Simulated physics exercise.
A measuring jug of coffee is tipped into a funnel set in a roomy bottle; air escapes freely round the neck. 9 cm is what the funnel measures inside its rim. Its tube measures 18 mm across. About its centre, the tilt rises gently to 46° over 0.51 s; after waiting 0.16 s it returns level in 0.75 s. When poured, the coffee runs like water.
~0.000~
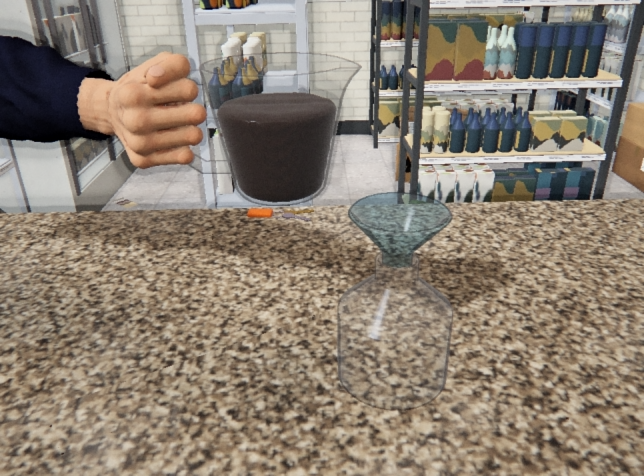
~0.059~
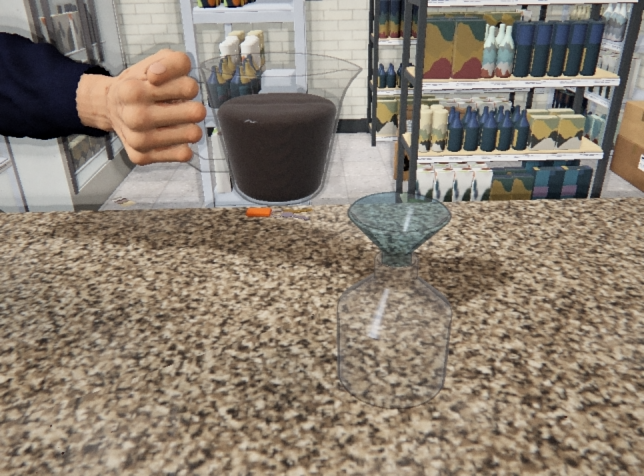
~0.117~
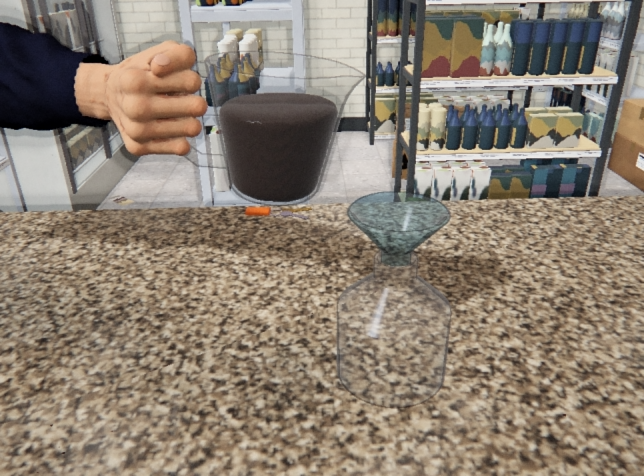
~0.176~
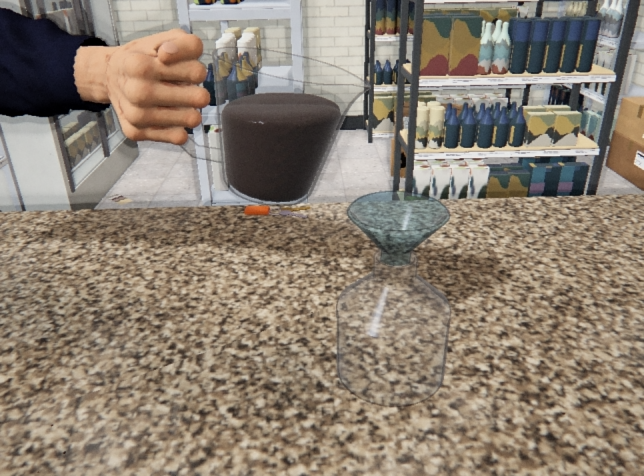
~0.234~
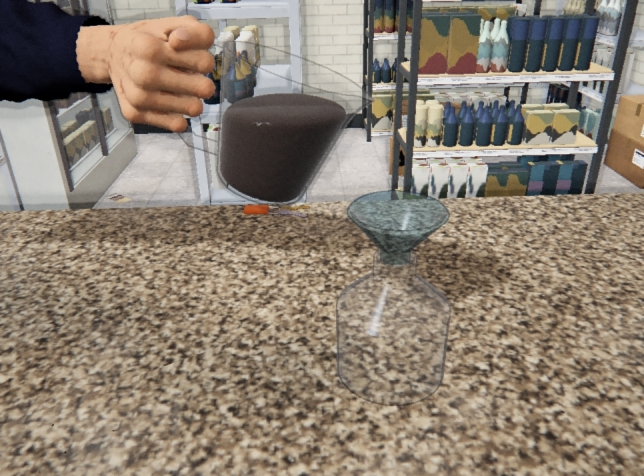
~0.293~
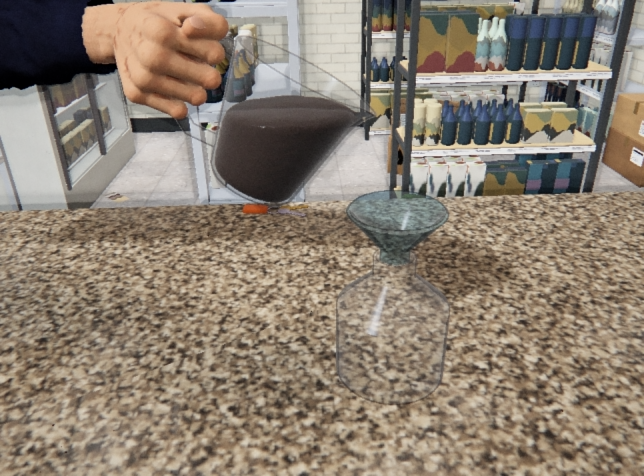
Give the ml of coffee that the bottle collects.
The bottle ends up with around 90 ml.
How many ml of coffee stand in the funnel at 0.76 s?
Reading: Approx. 35 ml.
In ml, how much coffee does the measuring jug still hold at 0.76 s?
Remaining volume: Approx. 390 ml.
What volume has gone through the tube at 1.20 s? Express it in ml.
Roughly 60 ml.
Then, 0.56 s in, the tilt is 46° and 0 ml has passed the tube, 15 ml is in the funnel, 430 ml in the measuring jug and 0 ml has missed.
Then, 0.76 s in, the tilt is 44° and 20 ml has passed the tube, 35 ml is in the funnel, 390 ml in the measuring jug and 0 ml has missed.
Then, 0.97 s in, the tilt is 30° and 40 ml has passed the tube, 45 ml is in the funnel, 375 ml in the measuring jug and 10 ml has missed.
Then, 1.20 s in, the tilt is 9° and 65 ml has passed the tube, 25 ml is in the funnel, 375 ml in the measuring jug and 15 ml has missed.
Finally, 90 ml has passed the tube, 0 ml is in the funnel, 375 ml in the measuring jug and 15 ml has missed.
